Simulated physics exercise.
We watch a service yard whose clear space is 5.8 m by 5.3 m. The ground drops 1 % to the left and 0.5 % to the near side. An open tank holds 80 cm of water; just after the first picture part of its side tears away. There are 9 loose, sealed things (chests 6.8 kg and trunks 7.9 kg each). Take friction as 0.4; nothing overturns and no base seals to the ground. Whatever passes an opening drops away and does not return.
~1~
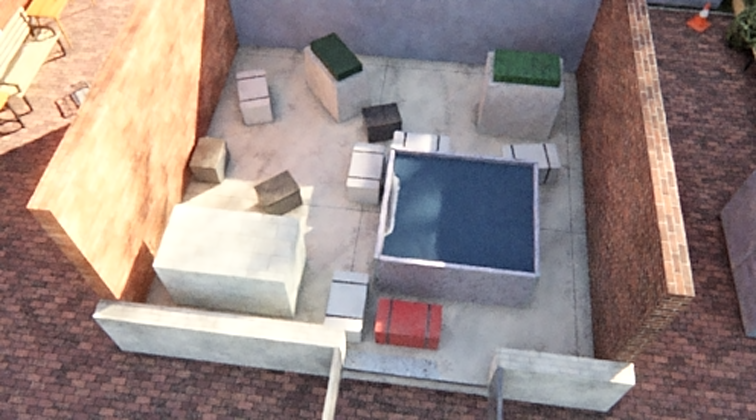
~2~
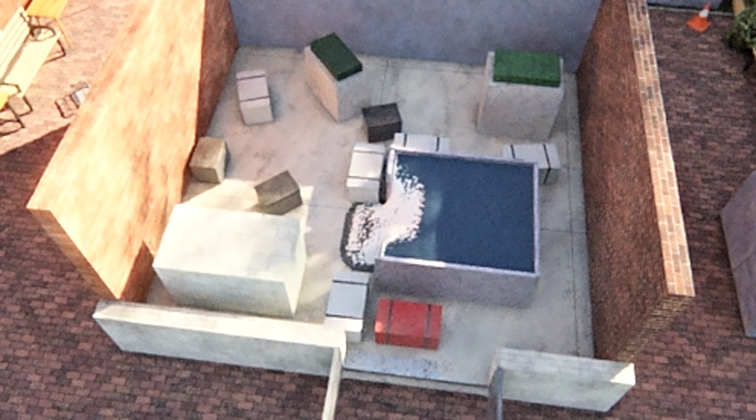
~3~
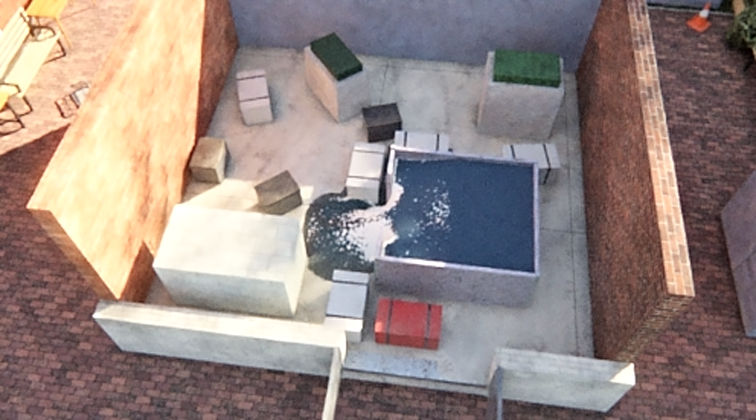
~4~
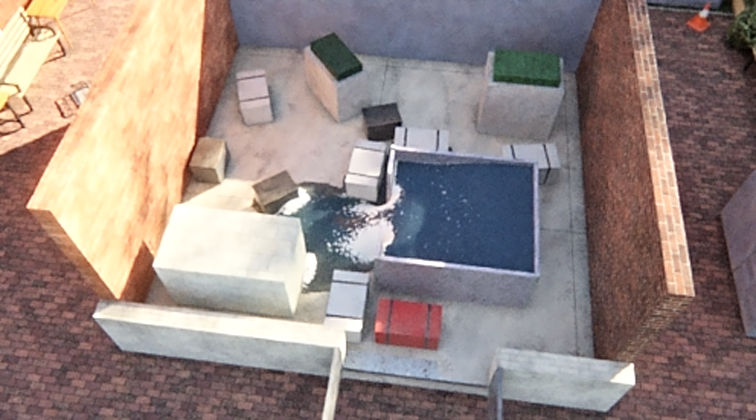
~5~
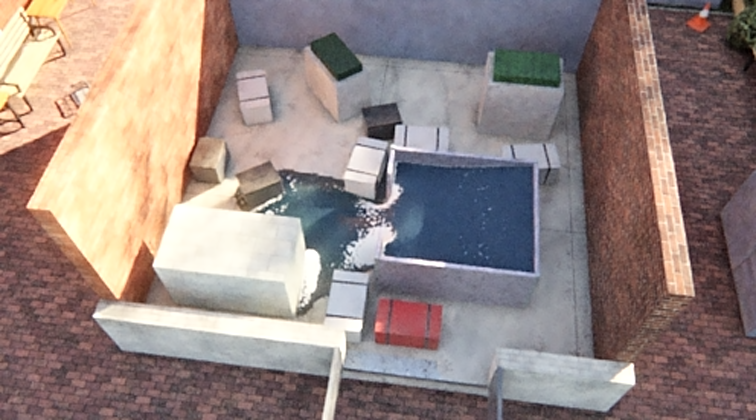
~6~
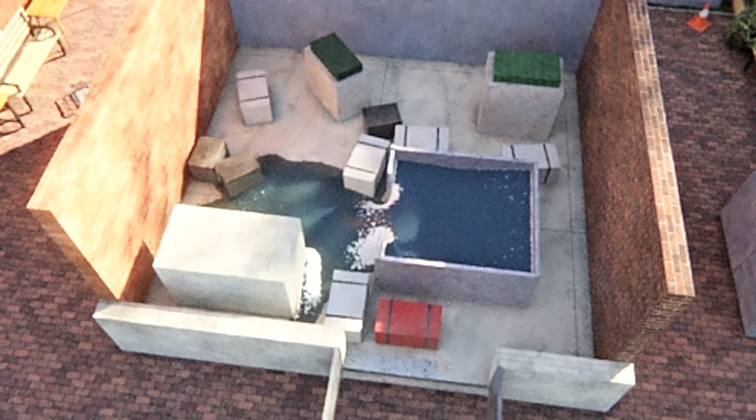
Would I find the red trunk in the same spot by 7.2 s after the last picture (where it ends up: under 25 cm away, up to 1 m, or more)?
The red trunk gets carried off.
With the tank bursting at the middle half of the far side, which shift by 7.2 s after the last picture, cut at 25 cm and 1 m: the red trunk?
Then the red trunk moves a short way.
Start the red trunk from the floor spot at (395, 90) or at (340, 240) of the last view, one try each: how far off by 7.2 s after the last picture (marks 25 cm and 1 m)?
In that order: It travels far; it travels far.
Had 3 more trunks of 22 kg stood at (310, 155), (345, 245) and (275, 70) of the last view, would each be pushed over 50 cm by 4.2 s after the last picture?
In that order: Over, over, more.
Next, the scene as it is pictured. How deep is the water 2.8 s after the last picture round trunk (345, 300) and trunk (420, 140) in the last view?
Roughly 7 and 0 cm.
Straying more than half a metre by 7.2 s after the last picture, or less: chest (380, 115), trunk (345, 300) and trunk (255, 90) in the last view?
In that order: Less, under, more.
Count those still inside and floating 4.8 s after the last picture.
I count 5.
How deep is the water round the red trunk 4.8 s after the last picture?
About 11 cm.
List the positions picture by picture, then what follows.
The first frame shows the red trunk at (409, 318) rests on the ground; 3.2 m2 under water; 0 of 9 have shifted.
The second frame shows the red trunk at (409, 318), on the bottom; water covers 3.8 m2; 1 of 9 have shifted.
The third frame shows the red trunk at (409, 318), on the bottom; water covers 4.6 m2; 1 of 9 have shifted.
The fourth frame shows the red trunk at (409, 318) rests on the ground; 5.4 m2 under water; 2 of 9 have shifted.
The fifth frame shows the red trunk at (409, 318) rests on the ground; 6.3 m2 under water; 3 of 9 have shifted.
The sixth frame shows the red trunk at (409, 318) rests on the ground; water covers 7.6 m2; 3 of 9 have shifted.
Then, 0.9 s after the last picture the red trunk is near (410, 318), 0.0 m from its start, aground; 0 of 9 are out; 2 afloat.
Then, 2.8 s after the last picture the red trunk is near (493, 327), 1.0 m from its start, afloat; 0 of 9 are out; 3 afloat.
Then, 4.8 s after the last picture the red trunk is near (567, 324), 1.9 m from its start, afloat; 0 of 9 are out; 5 afloat.
Then, 7.2 s after the last picture the red trunk is near (551, 200), 2.6 m from its start, afloat; 0 of 9 are out; 9 afloat.
